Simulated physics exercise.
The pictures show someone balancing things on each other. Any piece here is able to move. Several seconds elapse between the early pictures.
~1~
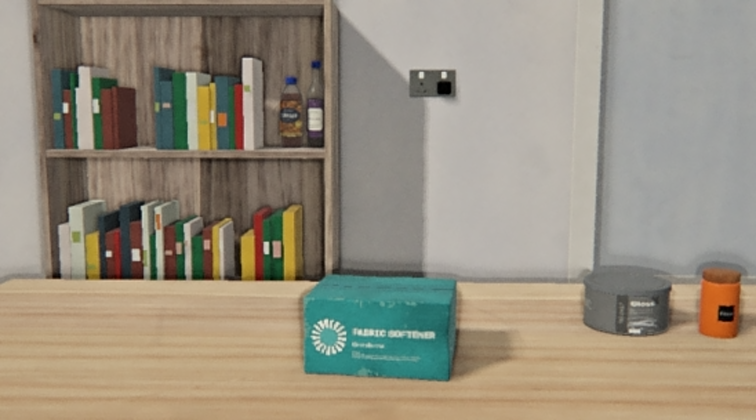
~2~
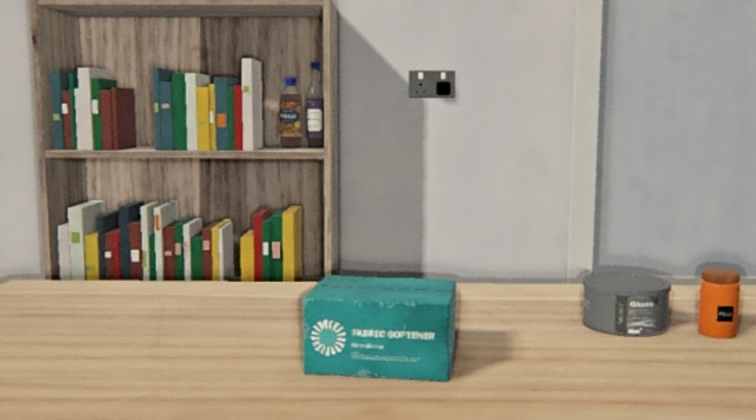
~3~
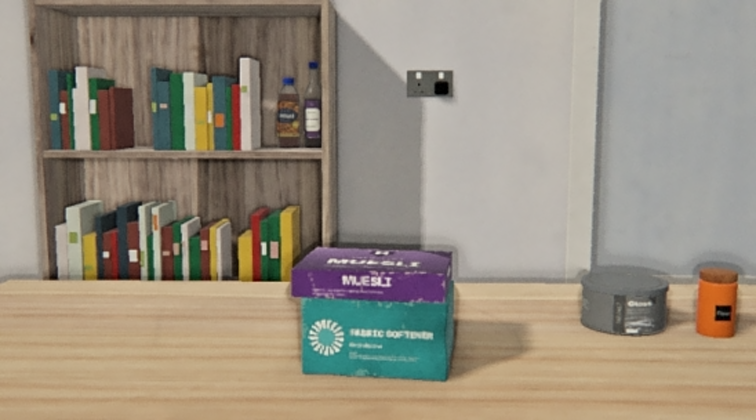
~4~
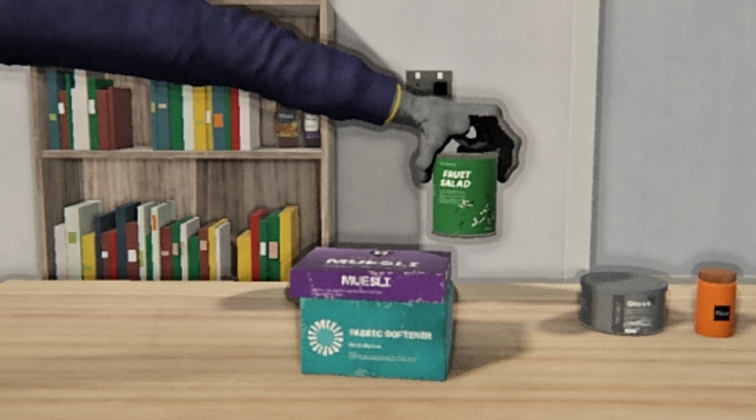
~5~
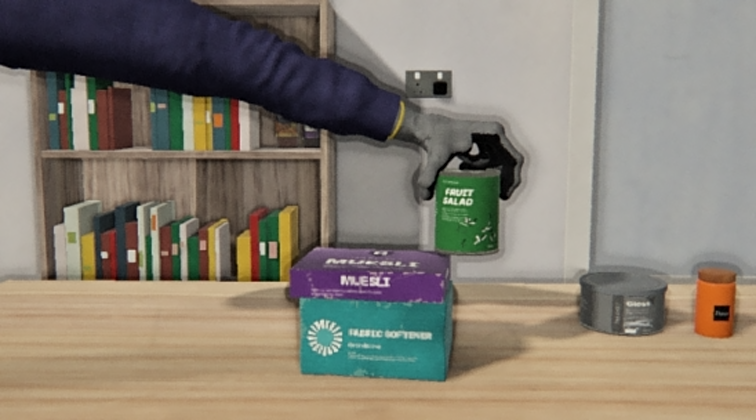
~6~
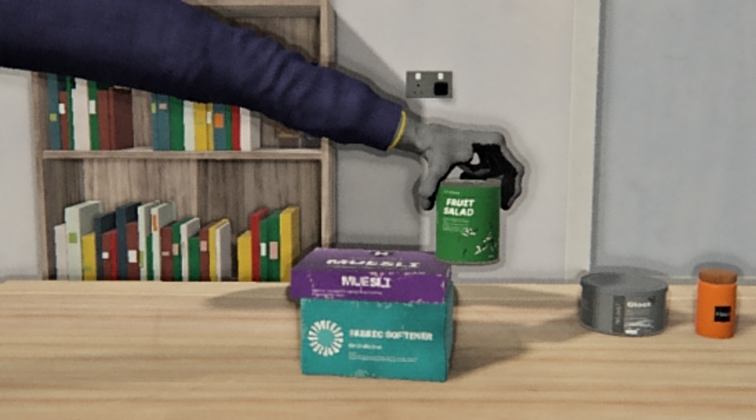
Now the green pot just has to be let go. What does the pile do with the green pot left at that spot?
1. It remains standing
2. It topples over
2, it topples over.
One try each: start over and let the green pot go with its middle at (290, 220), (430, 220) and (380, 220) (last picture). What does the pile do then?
Case one: It topples; case two: It stands firm; case three: It stands firm.
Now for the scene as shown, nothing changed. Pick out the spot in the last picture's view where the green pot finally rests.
The object finishes somewhere near (509, 334).
Then, 0.30 s past the last view, green pot now fallen.
Then, 0.40 s past the last view, things are still on the move.
Finally, fallen, green pot; the other 4 still in place. Final places as the last picture's camera would see them, green pot near (509, 334). The pile gives way.
